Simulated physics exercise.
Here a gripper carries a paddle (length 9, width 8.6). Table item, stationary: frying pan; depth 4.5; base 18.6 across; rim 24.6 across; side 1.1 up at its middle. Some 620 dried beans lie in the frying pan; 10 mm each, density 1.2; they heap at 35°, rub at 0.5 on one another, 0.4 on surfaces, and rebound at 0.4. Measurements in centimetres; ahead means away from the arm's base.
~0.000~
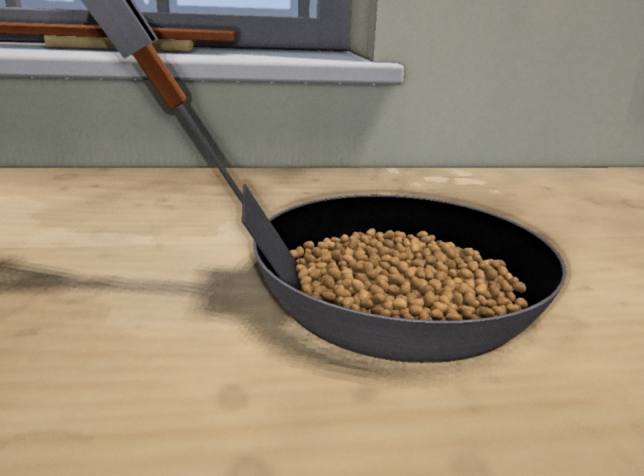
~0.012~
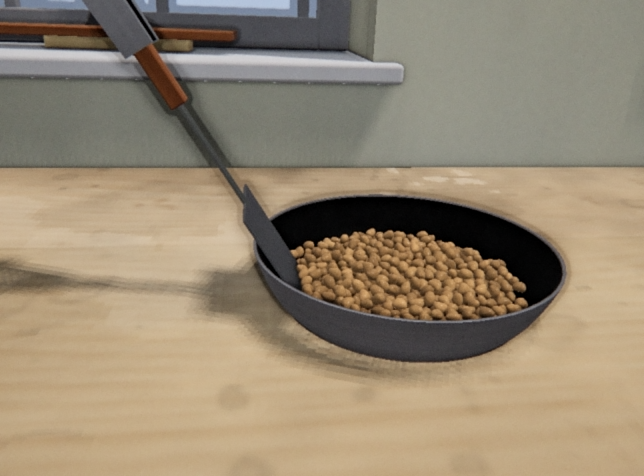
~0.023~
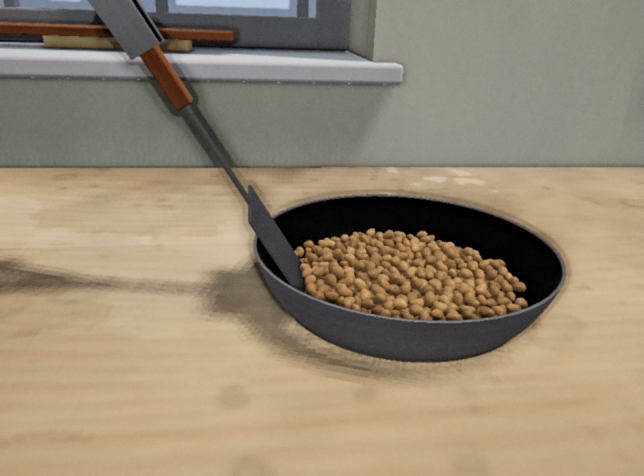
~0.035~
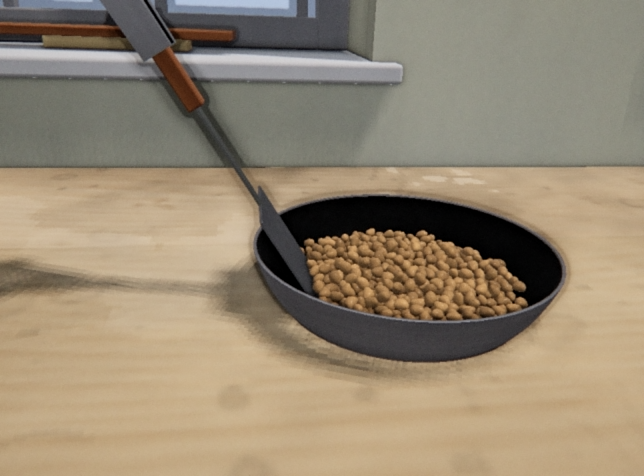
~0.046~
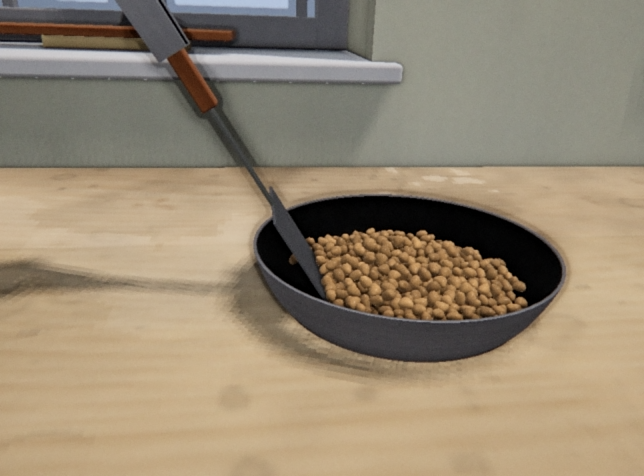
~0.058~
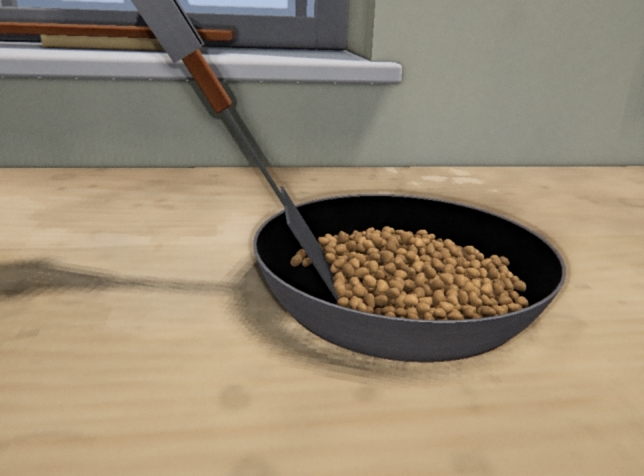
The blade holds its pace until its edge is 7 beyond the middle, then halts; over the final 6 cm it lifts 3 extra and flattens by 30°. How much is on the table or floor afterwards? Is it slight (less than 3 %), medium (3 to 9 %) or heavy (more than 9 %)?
Medium.
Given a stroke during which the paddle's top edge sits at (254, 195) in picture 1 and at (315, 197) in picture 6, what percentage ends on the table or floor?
My guess would be close to 15 per cent.
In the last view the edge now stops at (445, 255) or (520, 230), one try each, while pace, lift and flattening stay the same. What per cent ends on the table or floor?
Estimates, in order: 0 % and 25 %.
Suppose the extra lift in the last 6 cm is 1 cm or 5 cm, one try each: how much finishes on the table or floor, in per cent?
0 and 10 per cent.
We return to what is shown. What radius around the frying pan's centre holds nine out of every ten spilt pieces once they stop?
Distance: Approx. 25 cm.
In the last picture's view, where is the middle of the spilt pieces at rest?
Close to (599, 273) in pixels.
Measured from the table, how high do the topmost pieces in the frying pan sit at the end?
About 5.5 centimetres.
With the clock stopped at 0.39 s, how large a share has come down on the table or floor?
Roughly 4 percent of it.
After 0.11 s, sloping 59°, highest piece 5 above the table; 620 in the frying pan.
After 0.16 s, sloping 48°, highest piece 5 above the table; 620 in the frying pan.
After 0.39 s, sloping 29°, highest piece 6 above the table; 593 in the frying pan, 26 on the table or floor, 1 on the blade or in flight.
After 1.44 s, sloping 29°, highest piece 5 above the table; 592 in the frying pan, 28 on the table or floor.
In the end, 592 in the frying pan, 28 on the table or floor. That is 5 % on the table or floor.
